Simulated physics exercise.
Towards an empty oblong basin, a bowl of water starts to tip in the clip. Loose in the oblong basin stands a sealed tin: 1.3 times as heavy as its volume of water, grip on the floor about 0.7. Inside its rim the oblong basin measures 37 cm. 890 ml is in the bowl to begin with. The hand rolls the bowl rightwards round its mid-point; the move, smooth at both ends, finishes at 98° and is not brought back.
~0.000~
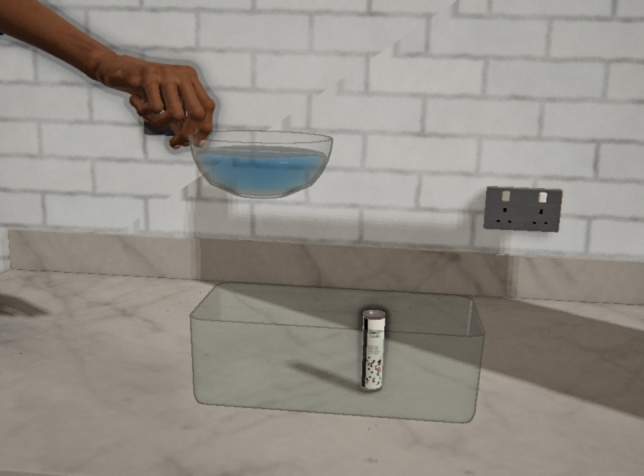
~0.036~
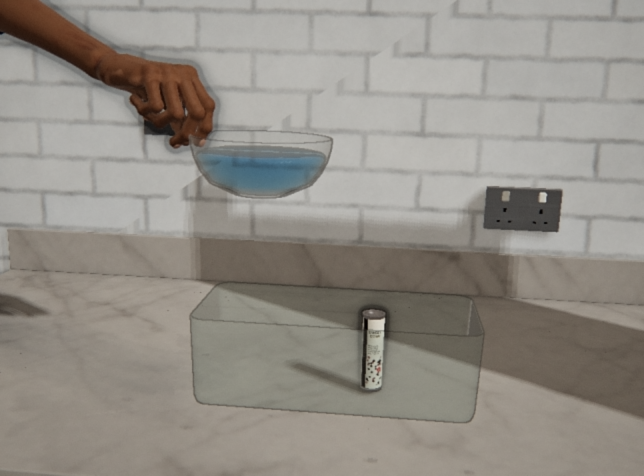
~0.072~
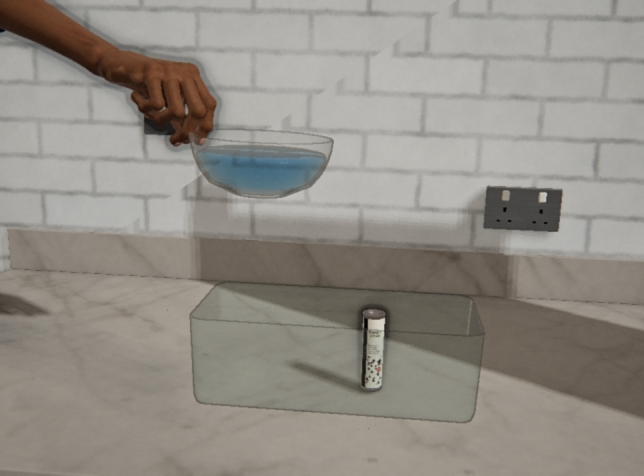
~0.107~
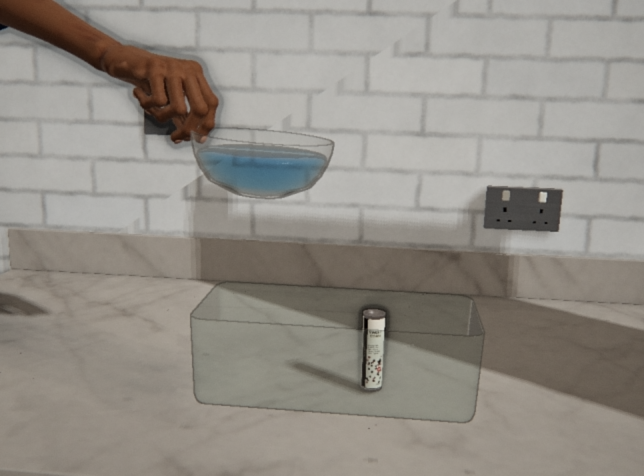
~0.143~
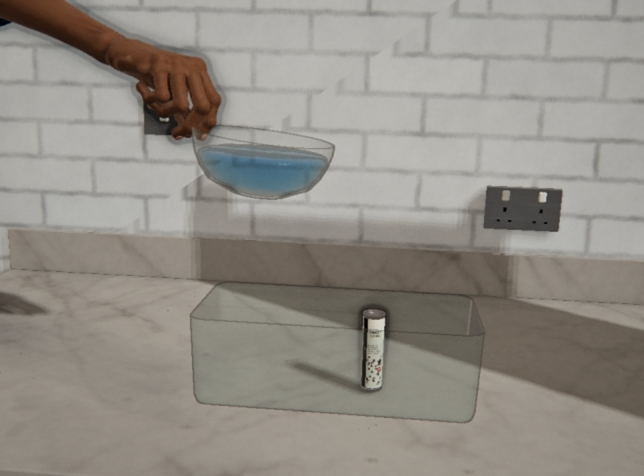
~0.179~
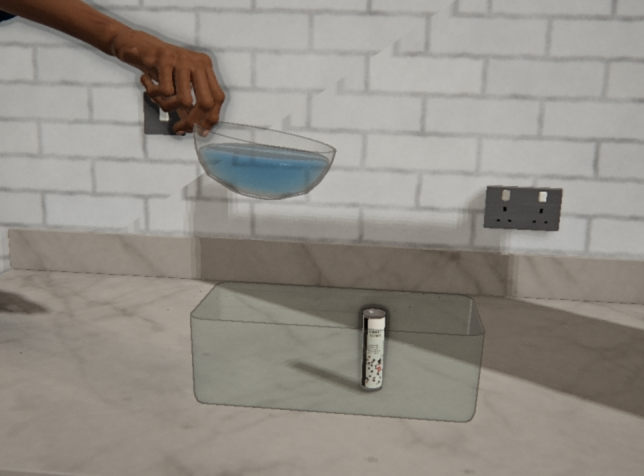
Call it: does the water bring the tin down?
Call: Not brought down.
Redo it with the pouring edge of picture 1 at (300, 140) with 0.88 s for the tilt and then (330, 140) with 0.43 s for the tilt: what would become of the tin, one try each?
Run one: It does not tip. Run two: It tumbles.
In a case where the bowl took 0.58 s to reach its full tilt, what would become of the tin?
Then the tin does not tip.
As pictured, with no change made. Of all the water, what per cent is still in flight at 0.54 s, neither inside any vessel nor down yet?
Near 50 in a hundred.
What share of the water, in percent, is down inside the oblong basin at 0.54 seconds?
Near 6 in a hundred.
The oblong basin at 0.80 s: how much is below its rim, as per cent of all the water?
Some 86 per cent.
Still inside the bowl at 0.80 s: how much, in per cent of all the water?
3 %.
By 0.54 s the tilt is 66° and 44 per cent is still to pour; the tin stands where it began.
By 0.80 s the tilt is 96° and 3 per cent is still to pour; the tin stands where it began.
By 1.08 s the tilt is 98° and 0 per cent is still to pour; the tin stands where it began.
By 1.38 s the tilt is 98° and 0 per cent is still to pour; the tin stands where it began.
At rest the tin stands where it began.
